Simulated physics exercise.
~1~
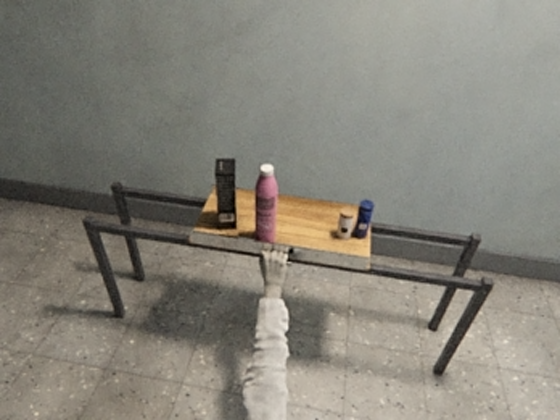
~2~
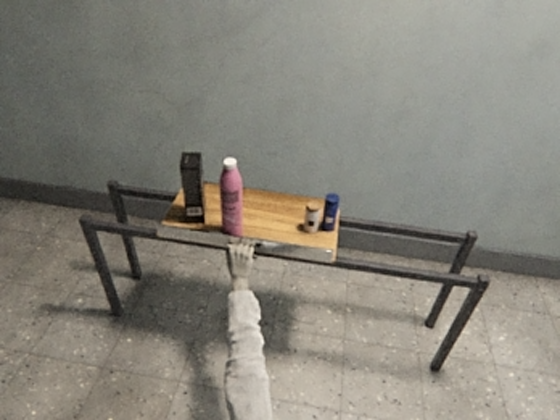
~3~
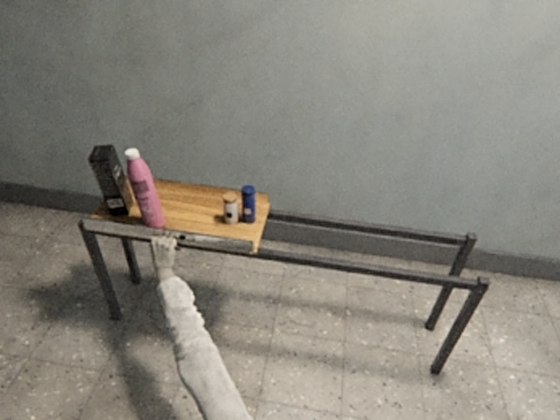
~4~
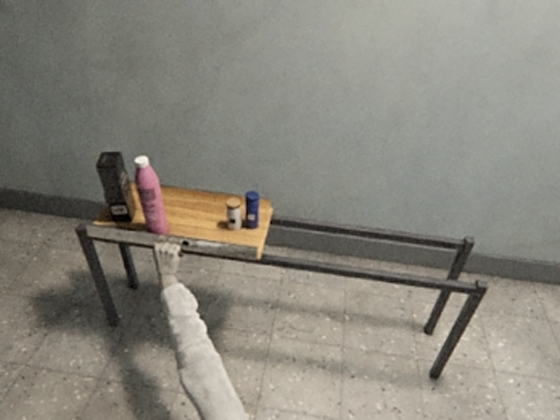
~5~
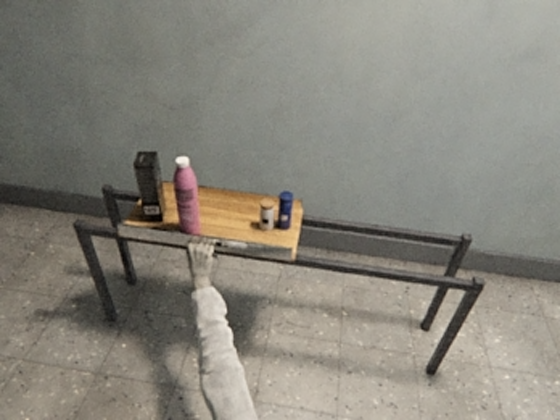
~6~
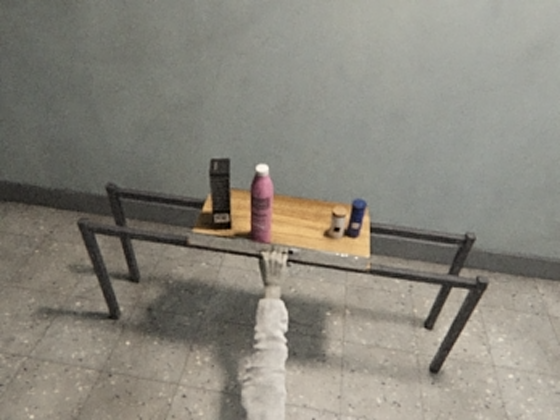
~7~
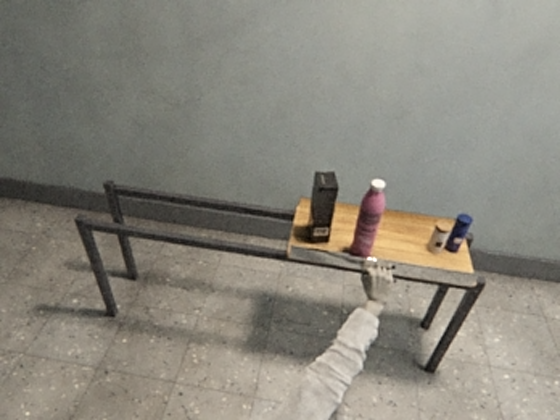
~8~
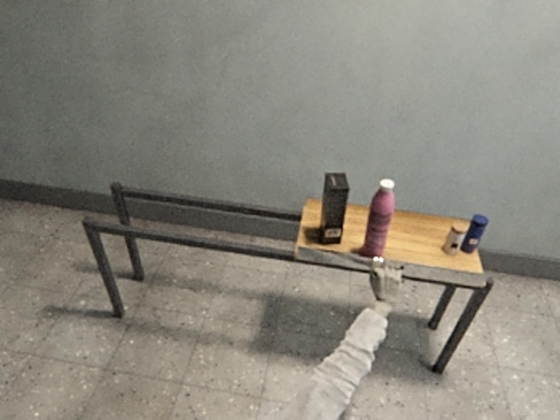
In a bare room with a grey wall and a speckled tile floor, a slightly swaying camera looks down on a wooden tray resting on a dark metal frame with two long rails. On the tray stand a black carton at the left, a pink bottle beside it, and a small white shaker and a blue shaker at the right. A pale-sleeved arm grips the front edge and slides the tray to the left end, where the carton and bottle tilt slightly. The hand then moves it back through the middle to the right end. It rests there with everything standing upright.
